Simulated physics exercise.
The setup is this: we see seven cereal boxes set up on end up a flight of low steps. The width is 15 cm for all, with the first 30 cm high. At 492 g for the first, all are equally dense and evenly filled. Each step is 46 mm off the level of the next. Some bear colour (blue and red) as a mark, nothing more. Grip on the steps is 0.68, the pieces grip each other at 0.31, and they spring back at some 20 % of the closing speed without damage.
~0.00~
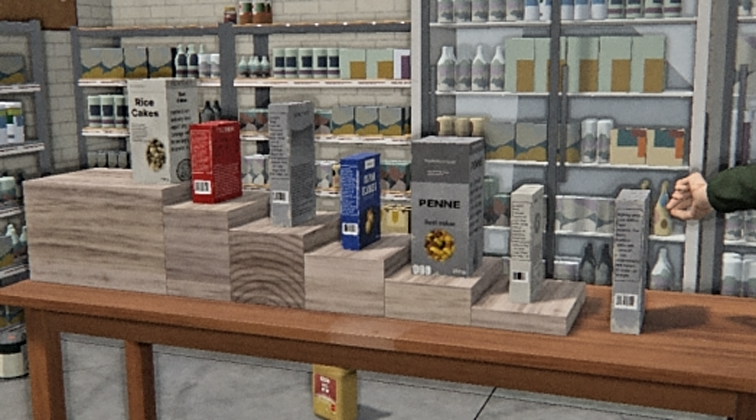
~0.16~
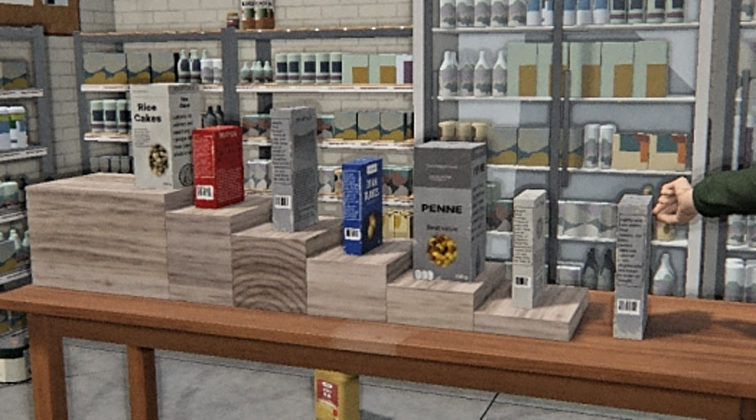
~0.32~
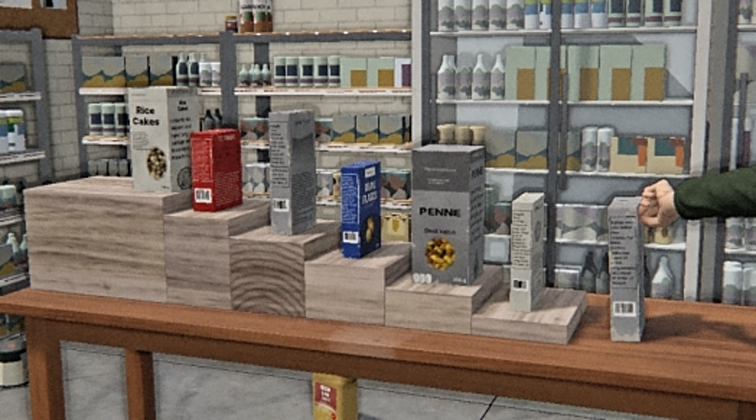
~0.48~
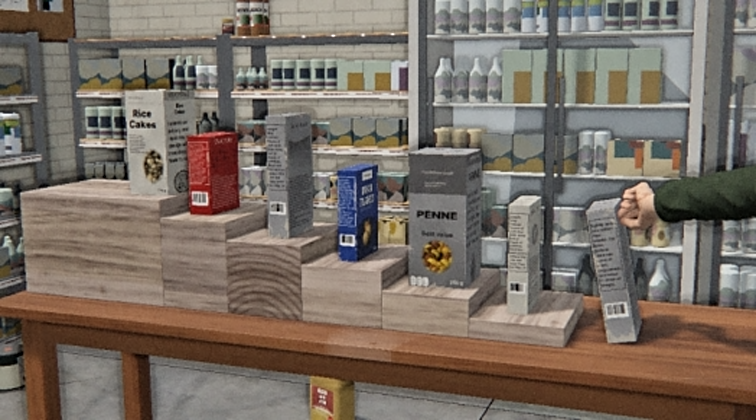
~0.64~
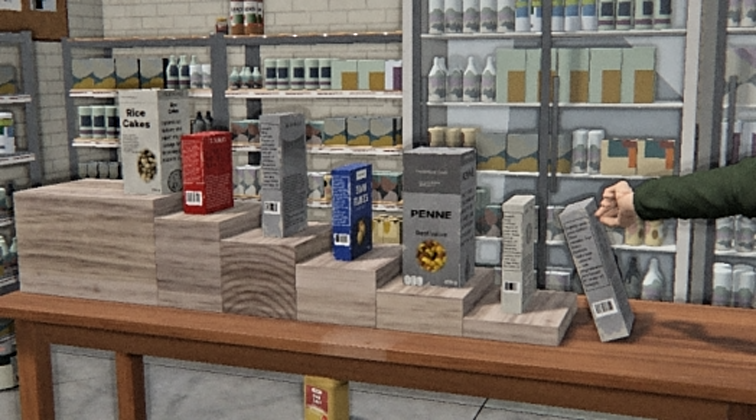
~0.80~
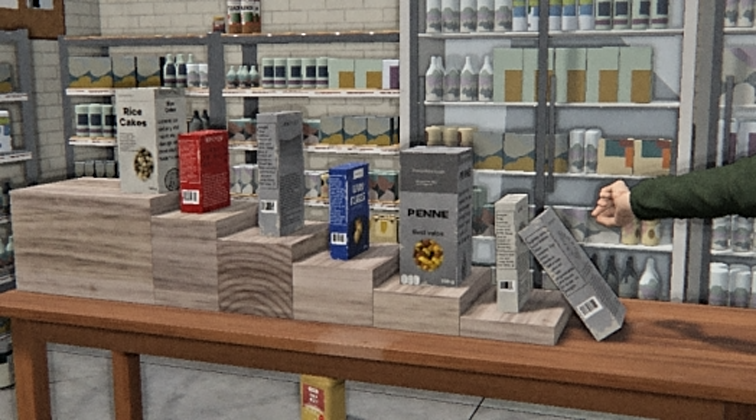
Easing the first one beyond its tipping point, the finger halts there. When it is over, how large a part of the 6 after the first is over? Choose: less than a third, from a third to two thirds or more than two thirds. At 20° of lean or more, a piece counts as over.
Part over: Short of one third.
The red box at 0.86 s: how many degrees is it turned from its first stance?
Something like 0°, more or less.
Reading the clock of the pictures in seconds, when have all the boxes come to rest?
Near 1.5 s.
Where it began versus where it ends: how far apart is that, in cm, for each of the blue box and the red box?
Blue ends up 0 cm away; red ends up 0 cm away.
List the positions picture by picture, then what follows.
In the first frame (we follow the side turned to the camera), finger (679, 207) 52 mm from the first box; red box (228, 162); blue box (370, 201); no other piece has moved.
Finger (665, 211) 19 mm from the first box; red box (230, 167), in the second frame.
Finger (647, 214) pushing; red box (228, 170); no other piece has moved, in the third frame.
Finger (628, 216) pushing; red box (225, 173); no other piece has moved, in the fourth frame.
Finger (608, 214) stopped; red box (219, 173); no other piece has moved, in the fifth frame.
Finger (605, 214) stopped; red box (216, 172); blue box (359, 211); no other piece has moved, in the sixth frame.
Around 0.86 s, none of the 6 other boxes over, 1 disturbed.
Around 0.96 s, 1 of the 6 other boxes over.
Finally (1.5 s), 1 of the 6 other boxes over; red box unmoved; blue box unmoved. That is 17 per cent. Five left standing. Seen by the last camera, middles, red box near (205, 171), blue box near (350, 210).
